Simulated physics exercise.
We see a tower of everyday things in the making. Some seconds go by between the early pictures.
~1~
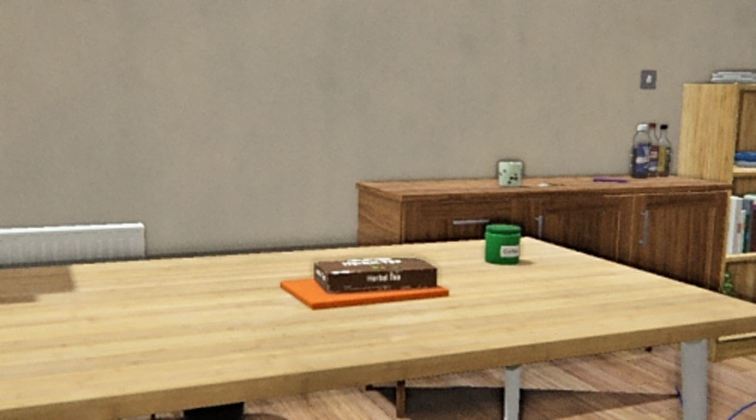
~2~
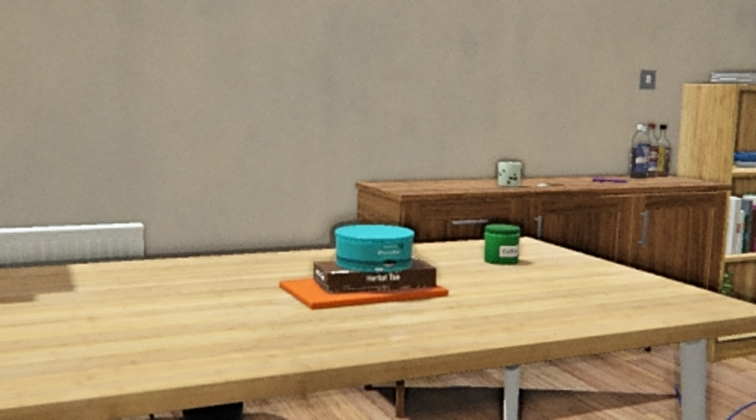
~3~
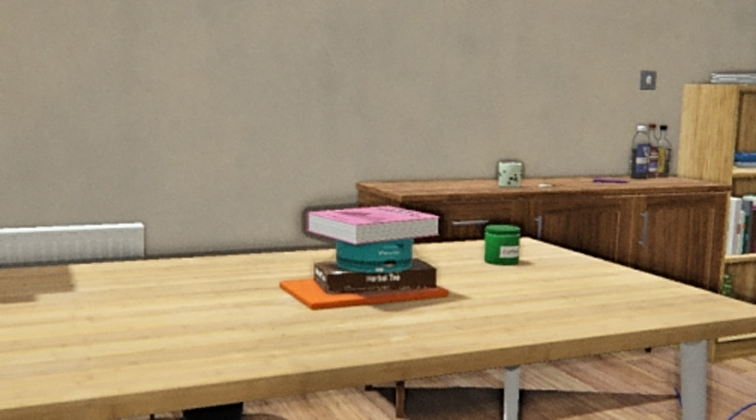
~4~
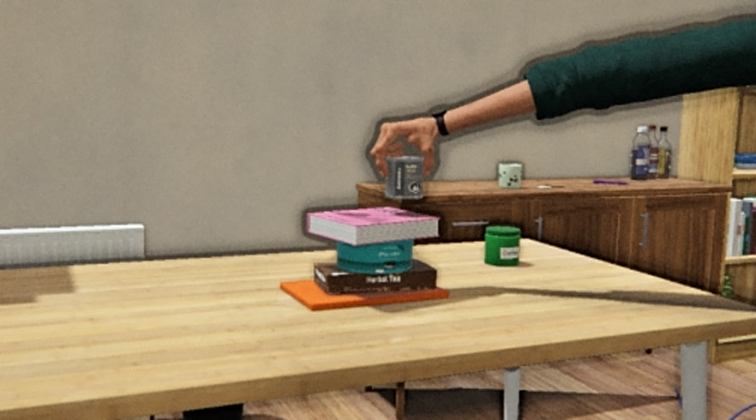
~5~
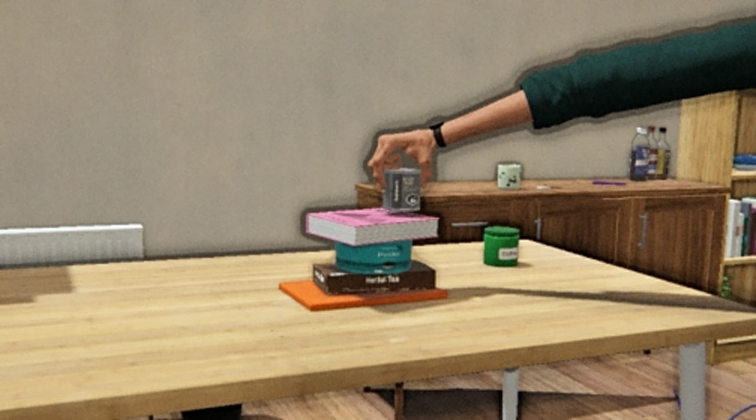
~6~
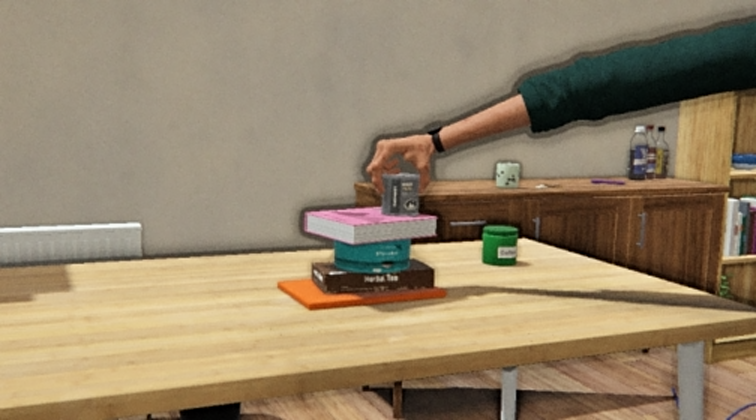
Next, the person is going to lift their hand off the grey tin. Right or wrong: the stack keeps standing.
Right, it keeps standing.
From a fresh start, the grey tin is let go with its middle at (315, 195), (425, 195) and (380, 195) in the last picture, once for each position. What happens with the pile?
Case one: It topples; case two: It topples; case three: It stands firm.
Then, 0.20 s after the last picture, nothing has stirred.
Then, 0.60 s after the last picture, grey tin resting near (401, 195).
At rest, all 6 in place. Seen from the same camera at the end, grey tin near (401, 195). The pile holds.
